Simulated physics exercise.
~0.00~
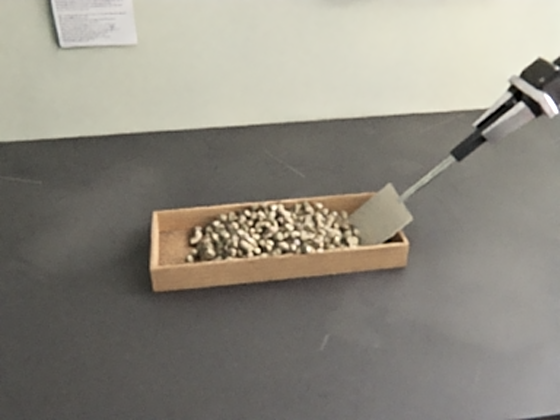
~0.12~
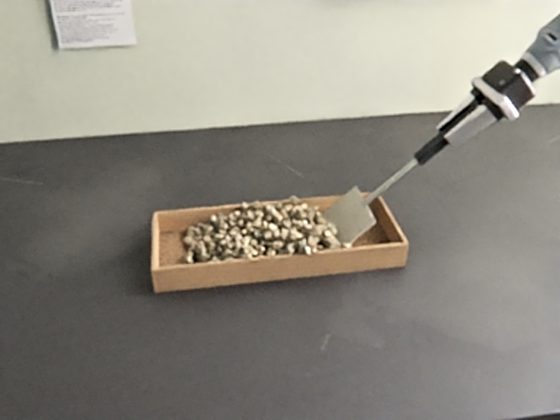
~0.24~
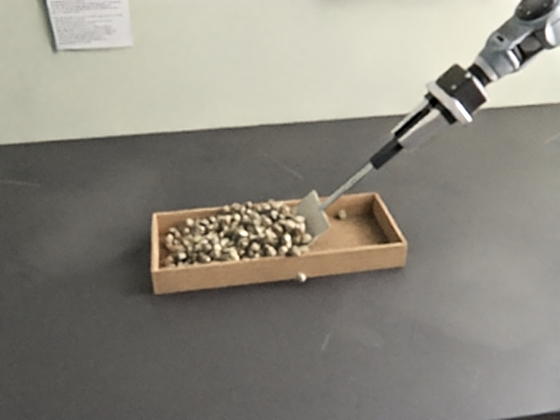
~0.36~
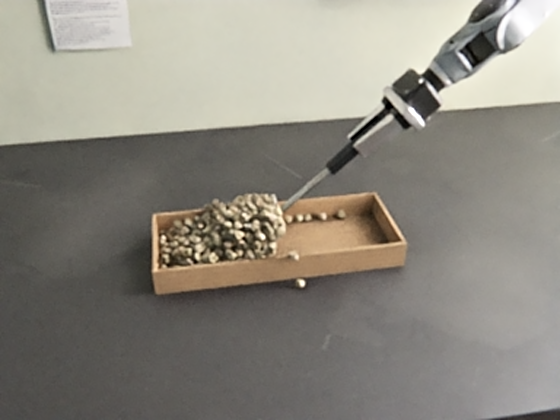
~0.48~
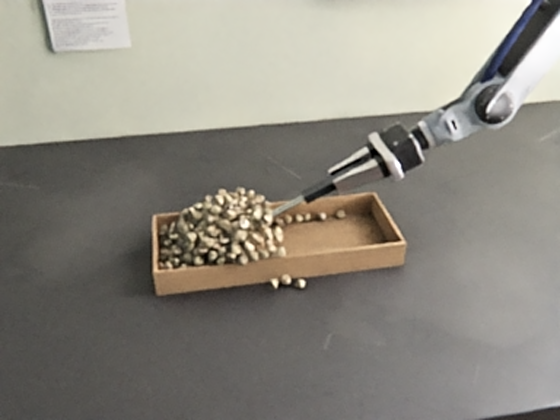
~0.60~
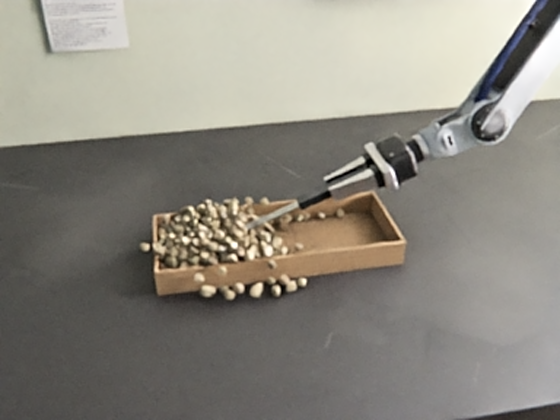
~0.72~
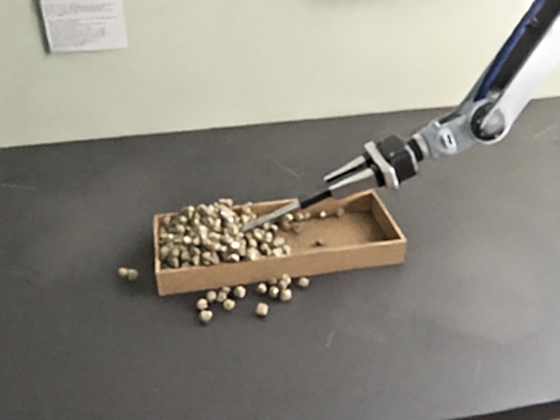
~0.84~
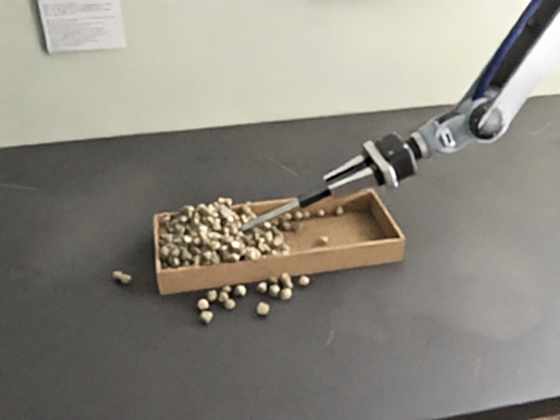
On a dark table, a robot arm's turner pushes pebbles left, spilling some from the tray.
